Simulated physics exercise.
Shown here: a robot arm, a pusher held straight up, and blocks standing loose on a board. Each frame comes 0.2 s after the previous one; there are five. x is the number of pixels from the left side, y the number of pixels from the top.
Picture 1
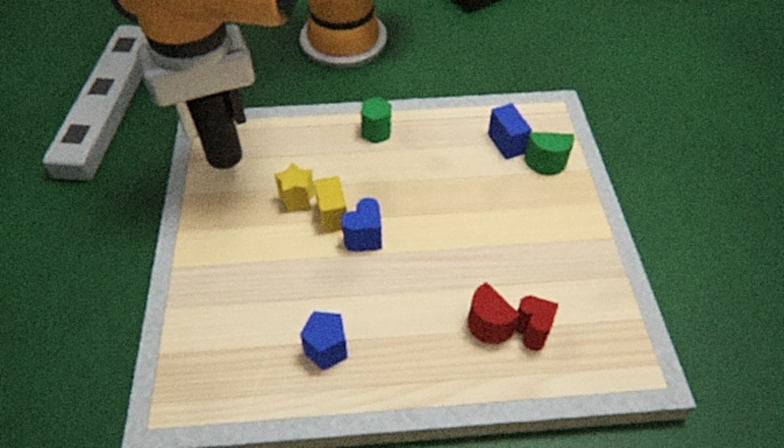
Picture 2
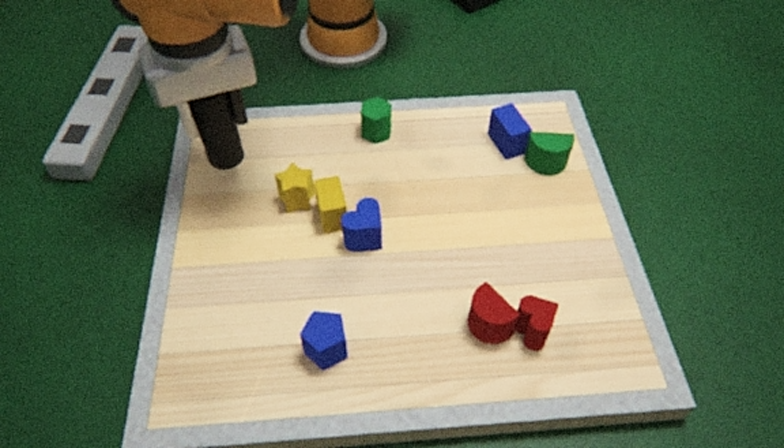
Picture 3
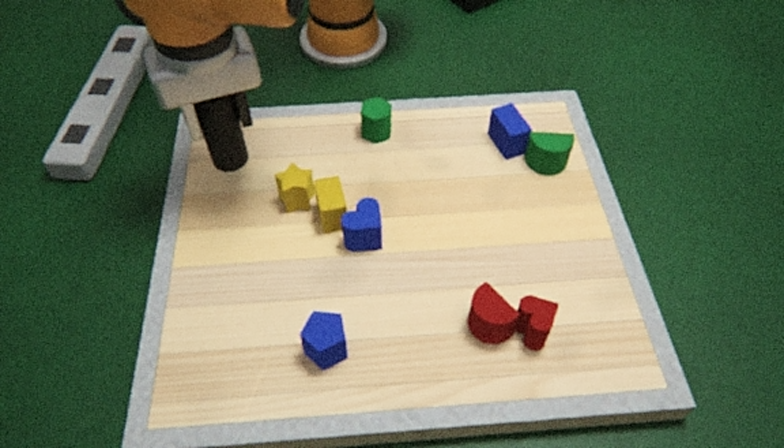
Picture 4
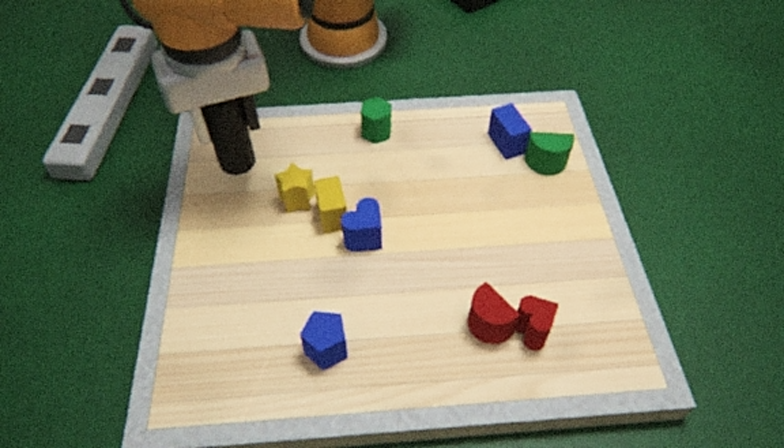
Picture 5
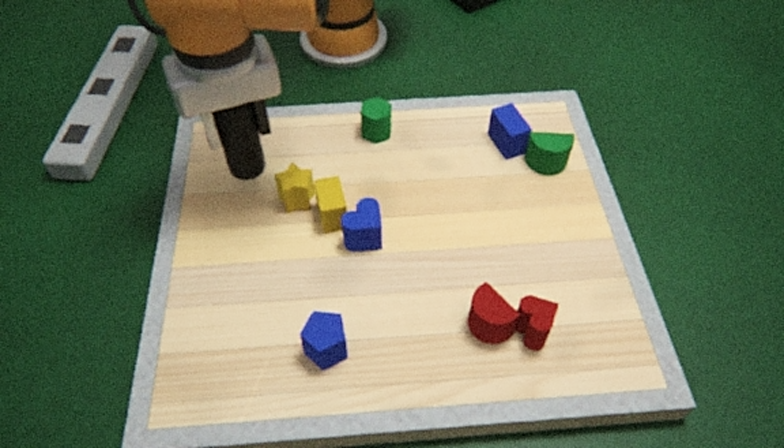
A light wooden board with a grey border lies on a green surface, seen from above at an angle by a camera that stays still. A yellow star and yellow block sit beside a blue heart near the upper left, with a blue pentagon below, red pieces lower right, and green and blue ones along the top. The robot arm slides its dark upright pusher slightly right and toward the viewer, nearing the star, while every block stays put.
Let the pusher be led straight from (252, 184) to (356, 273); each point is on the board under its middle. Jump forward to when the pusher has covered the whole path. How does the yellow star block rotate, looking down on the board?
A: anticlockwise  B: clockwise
A (anticlockwise)
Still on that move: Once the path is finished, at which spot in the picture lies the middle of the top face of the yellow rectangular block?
At pixel (365, 187).
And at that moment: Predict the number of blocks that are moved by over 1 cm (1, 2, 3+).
The push will move three blocks or more.
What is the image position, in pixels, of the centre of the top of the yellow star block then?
Put as a pixel place, it's (331, 194).
One third of the way, pusher (281, 196); yellow star block (313, 184), turned 55° anticlockwise; yellow rectangular block (342, 190), turned 35° clockwise.
Two thirds of the way, pusher (317, 226); yellow star block (332, 194), turned 110° anticlockwise; yellow rectangular block (365, 187), turned 15° clockwise; blue heart-shaped block (377, 214), turned 35° clockwise.
At the end, pusher (355, 258); yellow star block (331, 194), turned 110° anticlockwise; blue five-sided block unmoved; yellow rectangular block (365, 187), turned 15° clockwise; blue heart-shaped block (377, 214), turned 35° clockwise.
